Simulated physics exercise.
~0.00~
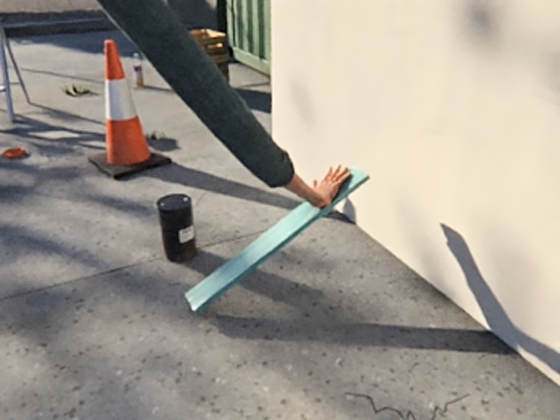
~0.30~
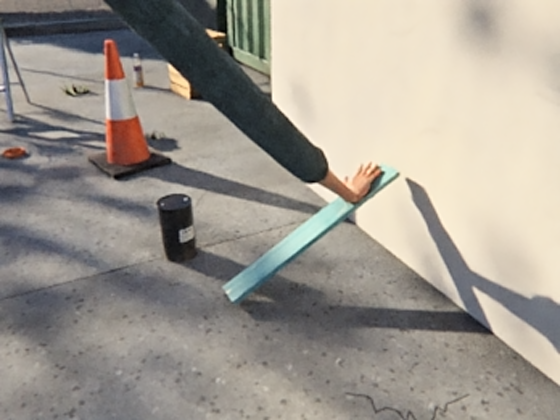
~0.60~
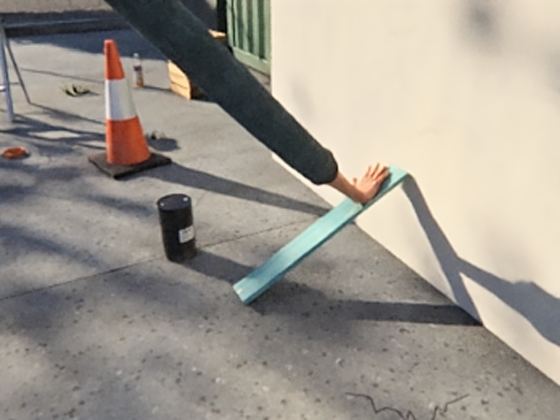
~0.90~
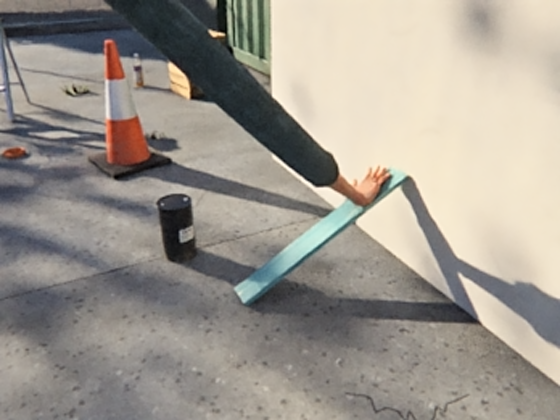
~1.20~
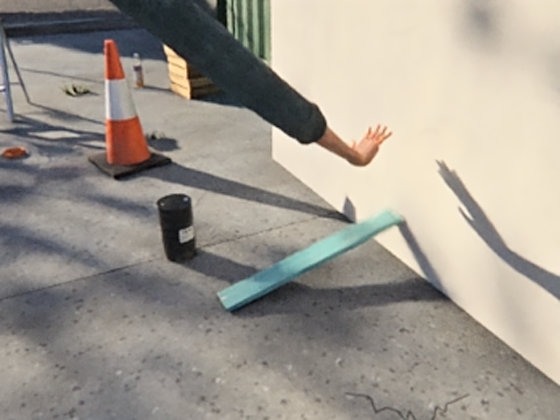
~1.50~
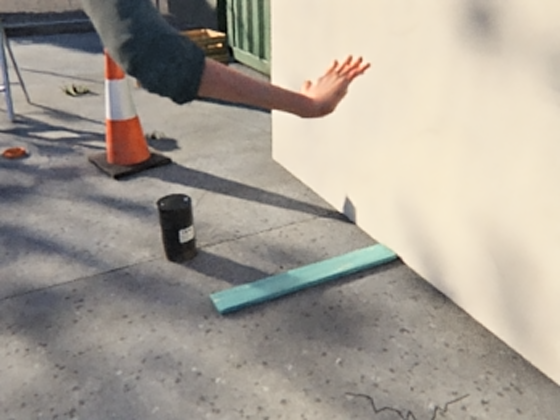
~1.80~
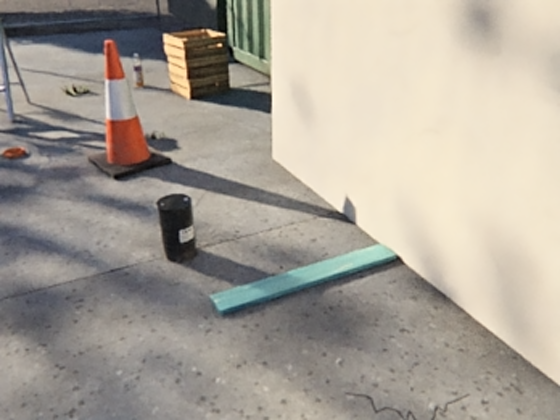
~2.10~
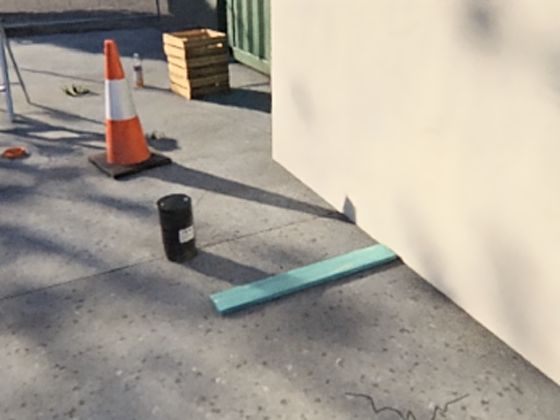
A turquoise plank is leaned against a wall by a hand, then slides down flat once released.
